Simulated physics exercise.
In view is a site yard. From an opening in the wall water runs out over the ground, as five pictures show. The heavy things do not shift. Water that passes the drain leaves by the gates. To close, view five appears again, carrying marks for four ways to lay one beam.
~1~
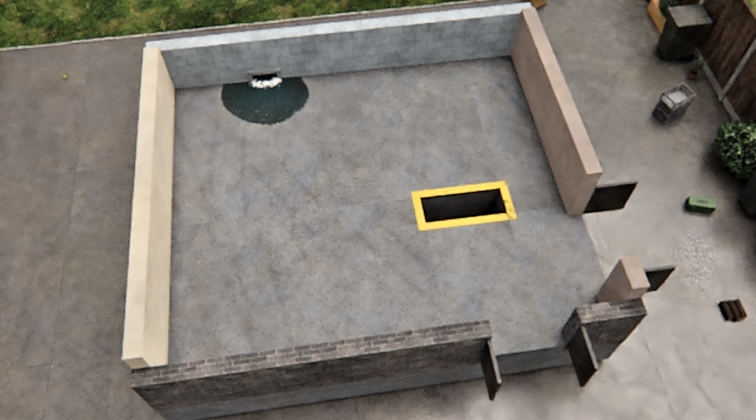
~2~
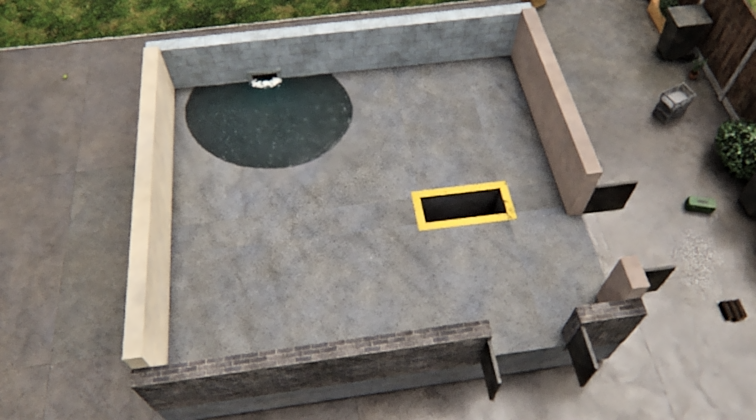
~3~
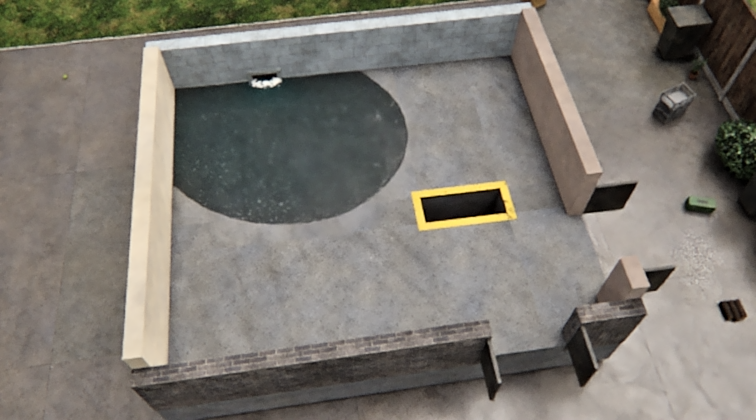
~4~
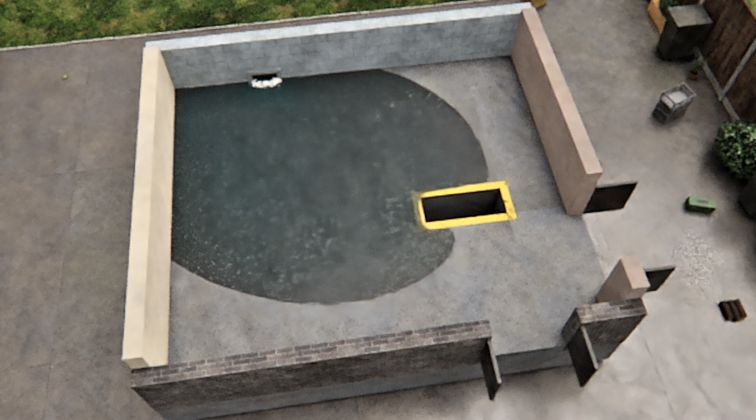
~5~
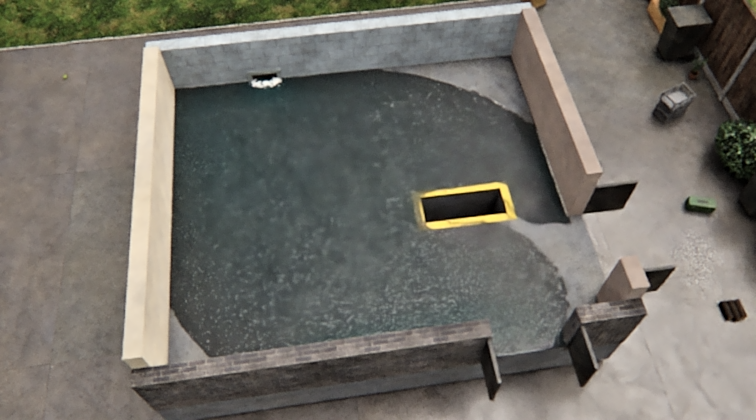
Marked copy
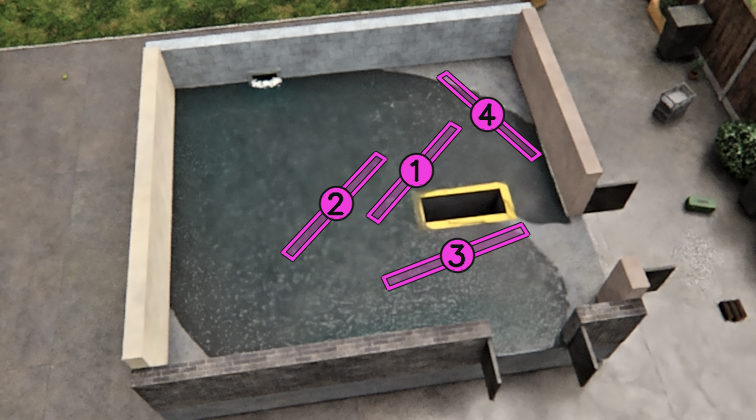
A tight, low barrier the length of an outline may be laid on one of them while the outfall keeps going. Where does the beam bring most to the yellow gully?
Go for 3.
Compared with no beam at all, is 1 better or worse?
Spot 1 is worse.
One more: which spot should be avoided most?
Here it is spot 1.
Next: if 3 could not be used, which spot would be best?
4.
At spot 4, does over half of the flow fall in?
No.
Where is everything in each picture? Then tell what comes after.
Outfall at (265, 76); yellow gully at (463, 205); open gate at (521, 336); open gate at (582, 254); water covers 4 % of the ground and shows as far out as (281, 116); yellow gully still dry.
Water covers 14 % of the ground and shows as far out as (289, 162); yellow gully still dry.
Water covers 31 % of the ground and shows as far out as (335, 211); yellow gully still dry.
Water covers 55 % of the ground and shows as far out as (382, 291); yellow gully taking water.
Water covers 82 % of the ground and shows as far out as (551, 288); yellow gully taking water.
On the marked copy, 1 from (373, 218) to (455, 125); 2 from (287, 255) to (380, 156); 3 from (386, 283) to (524, 229); 4 from (442, 75) to (535, 156).
With 1, about 8 % of the stream runs into the yellow gully, about 92 % out by the gates.
With 2, about 16 % of the stream runs into the yellow gully, about 84 % out by the gates.
With 3, about 42 % of the stream runs into the yellow gully, about 58 % out by the gates.
With 4, about 24 % of the stream runs into the yellow gully, about 76 % out by the gates.
